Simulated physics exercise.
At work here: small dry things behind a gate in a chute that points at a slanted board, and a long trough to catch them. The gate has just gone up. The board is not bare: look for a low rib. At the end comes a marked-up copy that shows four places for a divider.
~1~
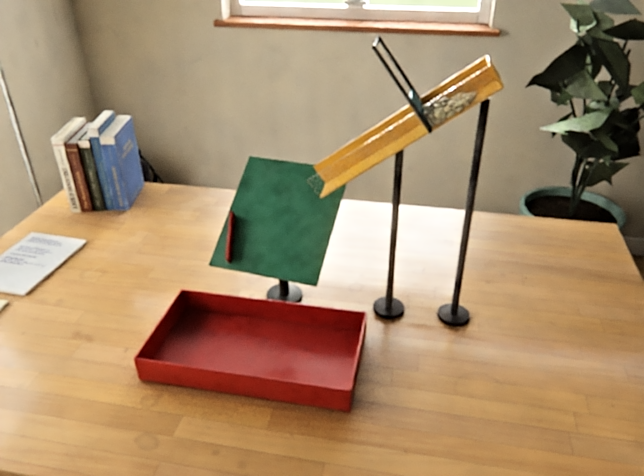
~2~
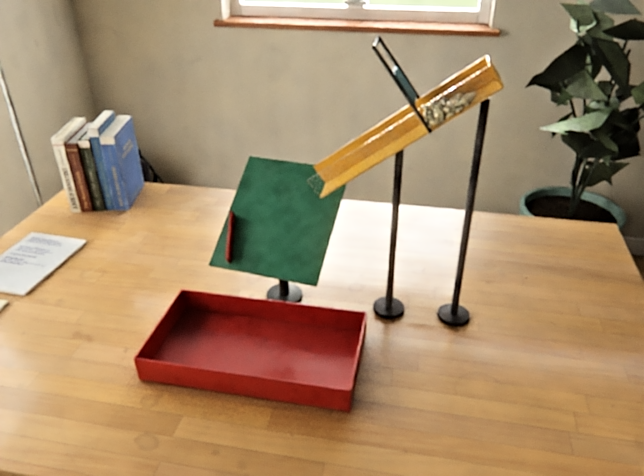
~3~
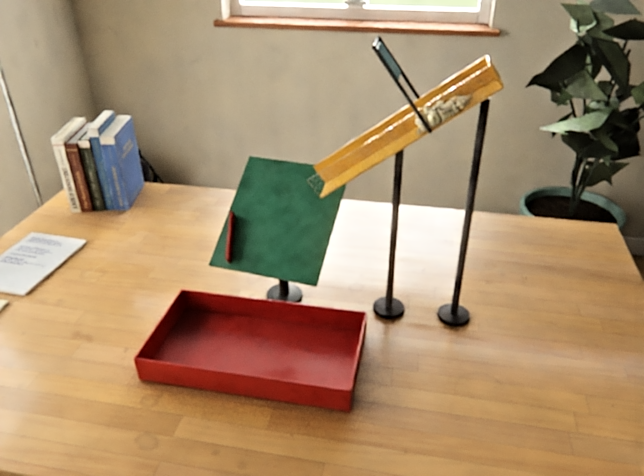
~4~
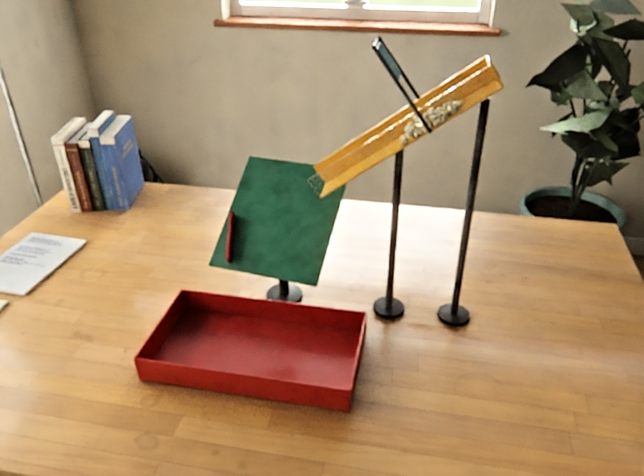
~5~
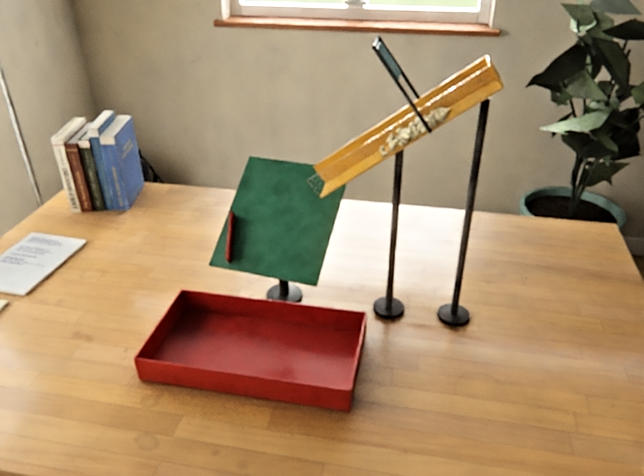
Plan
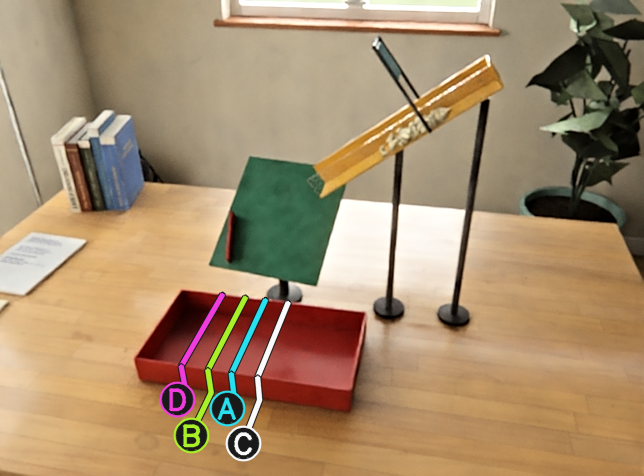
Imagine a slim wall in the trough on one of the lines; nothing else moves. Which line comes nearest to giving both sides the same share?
I would pick line B.
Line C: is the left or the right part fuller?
The left side.
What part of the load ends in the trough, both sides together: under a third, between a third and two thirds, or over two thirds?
Over two thirds.
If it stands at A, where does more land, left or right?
Left.
On the marked copy, line A crosses the front rim at (231, 372); line B crosses the front rim at (208, 369); line C crosses the front rim at (257, 376); line D crosses the front rim at (181, 365).
For line A, of what is caught, nearly all on the left of the divider, a stray few on the right.
For line B, of what is caught, about two thirds on the left of the divider, about a third on the right.
For line C, of what is caught, all on the left of the divider, none on the right.
For line D, of what is caught, a stray few on the left of the divider, nearly all on the right.
